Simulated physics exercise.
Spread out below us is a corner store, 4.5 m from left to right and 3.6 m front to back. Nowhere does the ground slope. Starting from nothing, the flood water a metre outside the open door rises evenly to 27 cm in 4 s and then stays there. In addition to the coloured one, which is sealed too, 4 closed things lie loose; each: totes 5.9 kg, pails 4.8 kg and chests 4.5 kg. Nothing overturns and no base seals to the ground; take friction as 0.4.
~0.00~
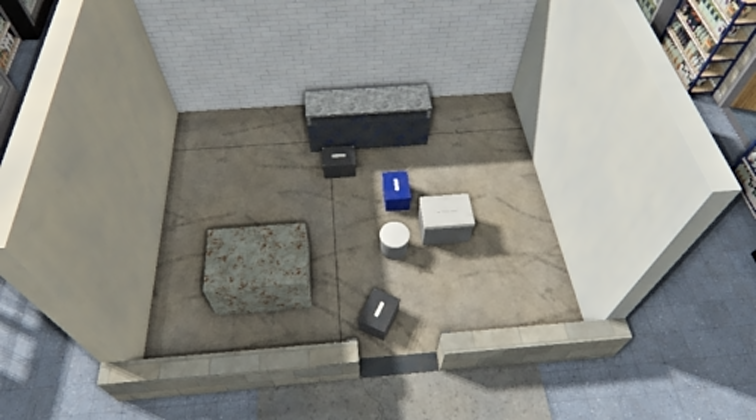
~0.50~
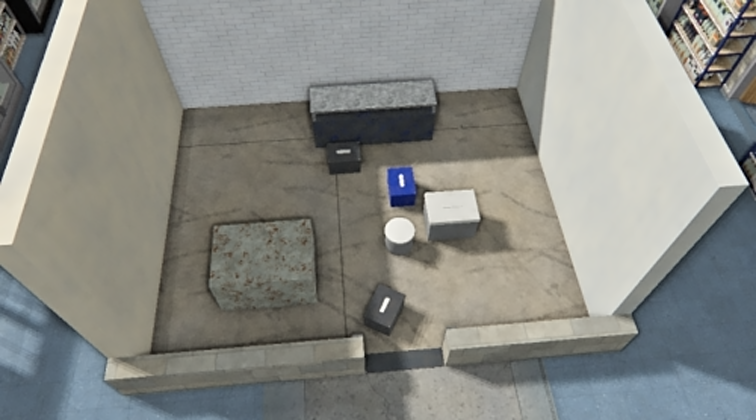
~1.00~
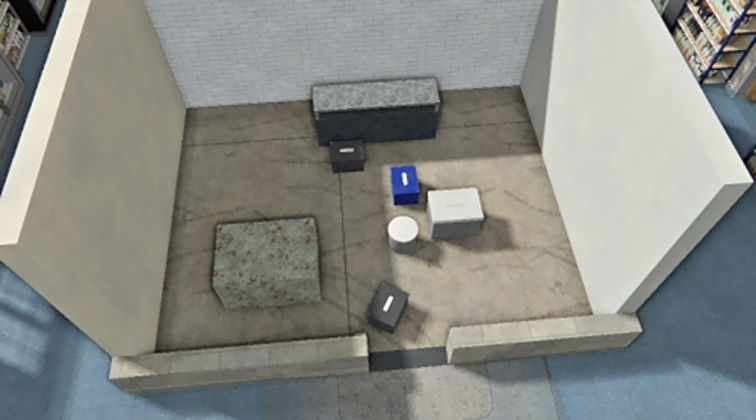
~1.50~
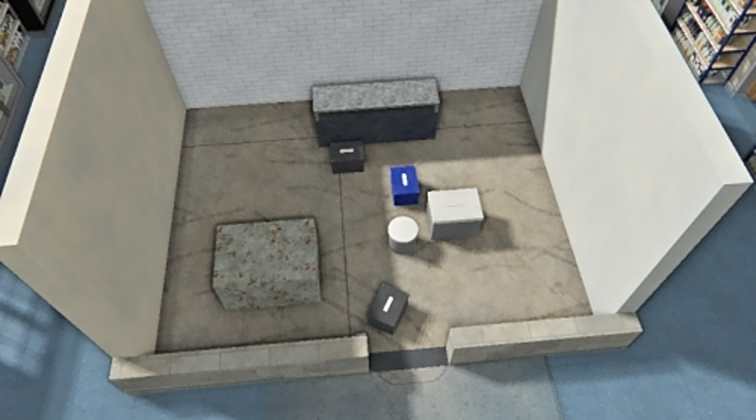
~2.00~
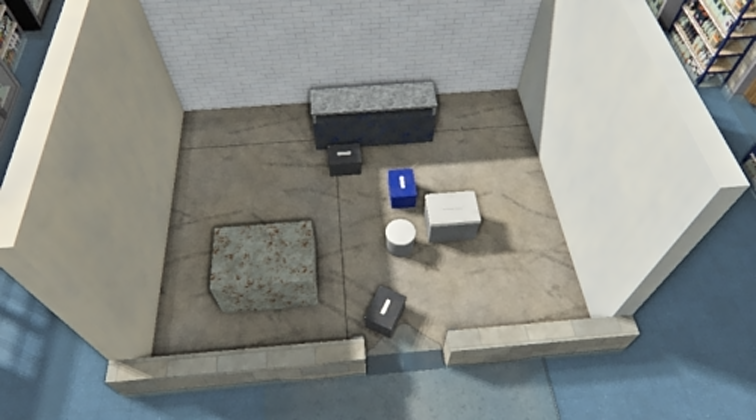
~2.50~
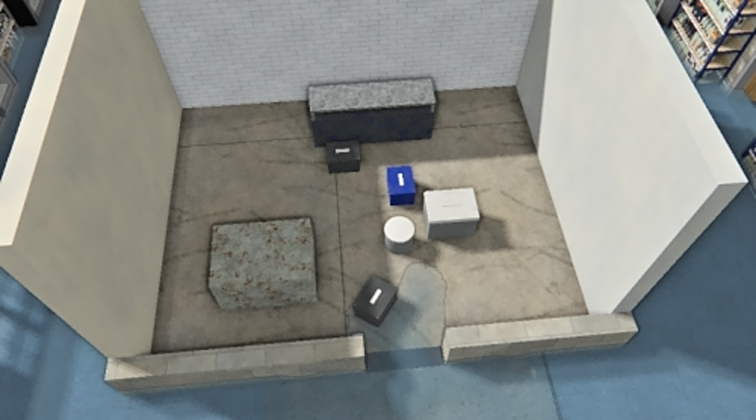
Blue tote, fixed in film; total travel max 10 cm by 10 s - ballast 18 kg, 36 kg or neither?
The lighter amount does the job.
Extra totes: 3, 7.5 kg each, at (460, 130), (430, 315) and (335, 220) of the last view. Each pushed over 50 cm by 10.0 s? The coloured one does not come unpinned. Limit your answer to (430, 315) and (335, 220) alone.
Order as asked: Goes beyond / goes beyond.
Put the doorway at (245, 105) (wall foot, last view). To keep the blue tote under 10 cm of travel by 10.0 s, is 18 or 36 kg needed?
Under that setup, the light option succeeds.
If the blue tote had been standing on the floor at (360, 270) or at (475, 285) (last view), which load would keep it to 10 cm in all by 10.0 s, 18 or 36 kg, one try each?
First try, only the heavier option works; second try, the lighter option suffices.
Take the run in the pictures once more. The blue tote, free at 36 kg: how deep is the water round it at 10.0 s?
8 cm, roughly.
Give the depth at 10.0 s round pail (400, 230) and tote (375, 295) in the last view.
Around 7 cm and 4 cm.
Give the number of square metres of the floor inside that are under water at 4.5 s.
Somewhere about 7.5 m2, give or take.
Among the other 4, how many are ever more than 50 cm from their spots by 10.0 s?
Counting them up, I find 4.
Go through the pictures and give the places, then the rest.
In the first picture, the blue tote at (396, 185) rests on the ground; 0.0 m2 under water; 0 of 5 have shifted.
In the second picture, the blue tote at (402, 181), on the bottom; water covers 0.0 m2; 0 of 5 have shifted.
In the third picture, the blue tote at (405, 180), on the bottom; water covers 0.0 m2; 0 of 5 have shifted.
In the fourth picture, the blue tote at (405, 180) rests on the ground; water covers 0.0 m2; 0 of 5 have shifted.
In the fifth picture, the blue tote at (402, 183) rests on the ground; water covers 0.1 m2; 0 of 5 have shifted.
In the sixth picture, the blue tote at (401, 180) rests on the ground; water covers 0.6 m2; 1 of 5 have shifted.
After 3.5 s the blue tote would be 0 cm from its start with 18 kg and 0 cm from its start with 36 kg; 1 cm of water round it then.
After 4.5 s the blue tote would be 0 cm from its start with 18 kg and 0 cm from its start with 36 kg; 3 cm of water round it then.
After 7.0 s the blue tote would be 0 cm from its start with 18 kg and 0 cm from its start with 36 kg; 6 cm of water round it then.
After 10.0 s the blue tote would be 0 cm from its start with 18 kg and 0 cm from its start with 36 kg; 8 cm of water round it then.
